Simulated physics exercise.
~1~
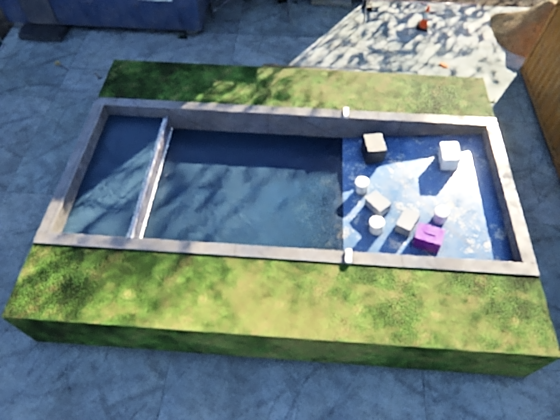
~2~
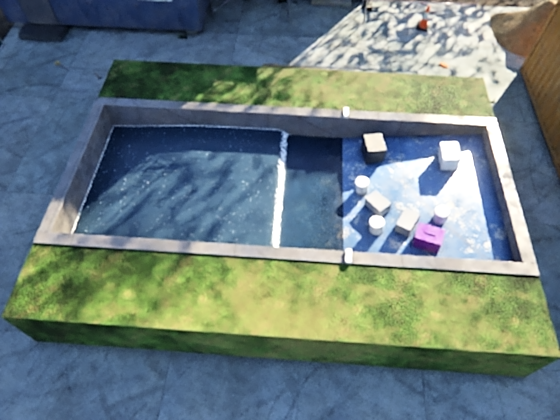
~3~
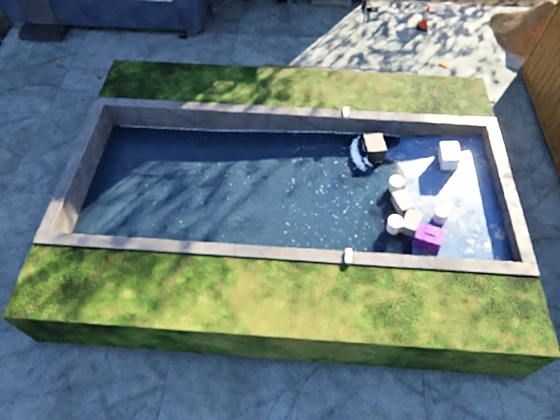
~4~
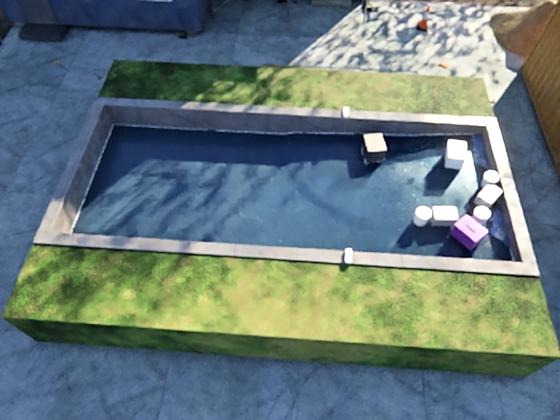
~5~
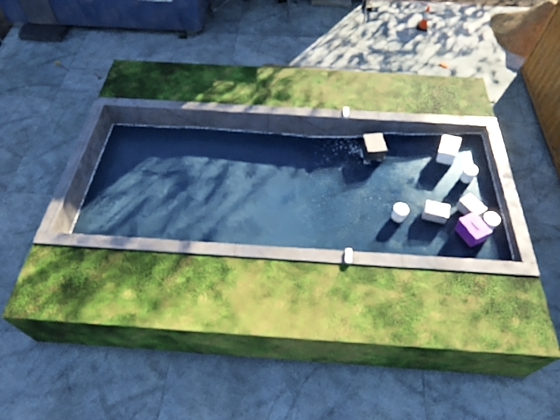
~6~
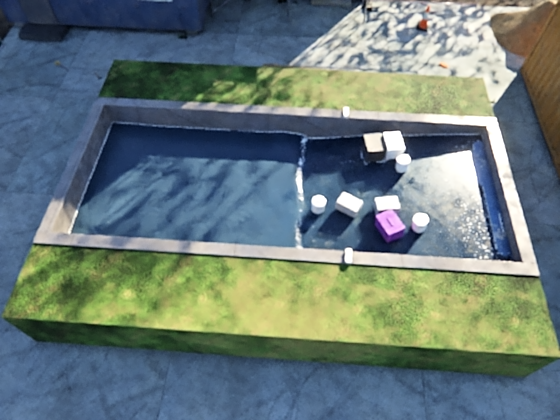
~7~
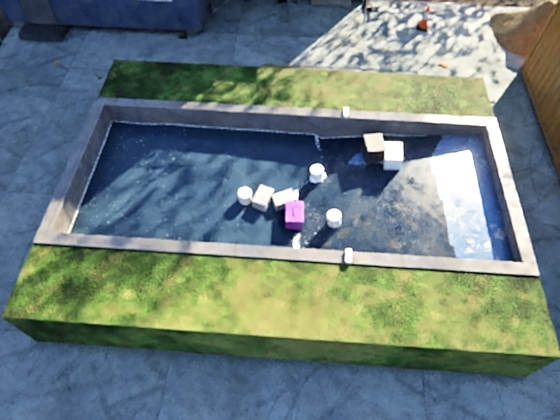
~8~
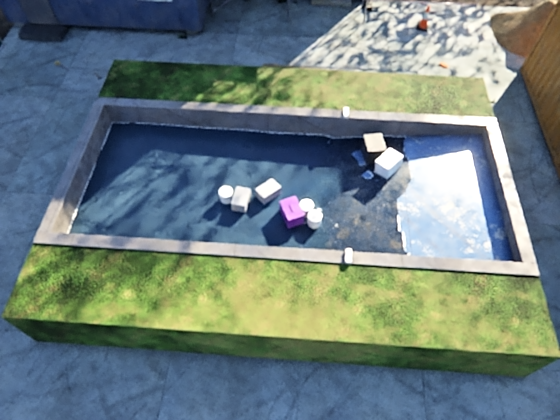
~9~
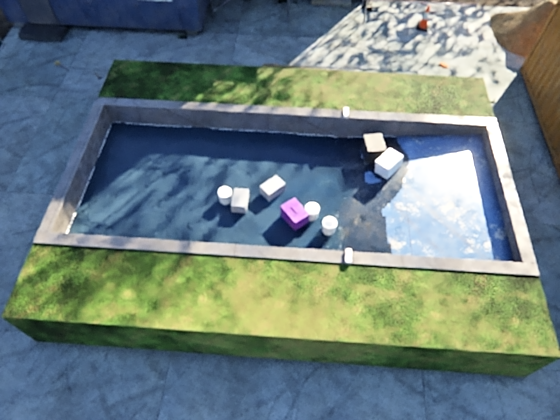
At first, a walled basin set in a grassy block holds water behind a thin barrier near its left end, while white blocks, a tan crate and a purple chest rest on the dry right side. The barrier is gone, and a foaming front sweeps right across the floor. It reaches the objects and pushes most of them toward the right wall, though the tan crate barely moves. The water then draws back, carrying the purple chest and several white pieces far left past the white marks. Finally they drift gently near the middle, while one white block sits beside the tan crate.
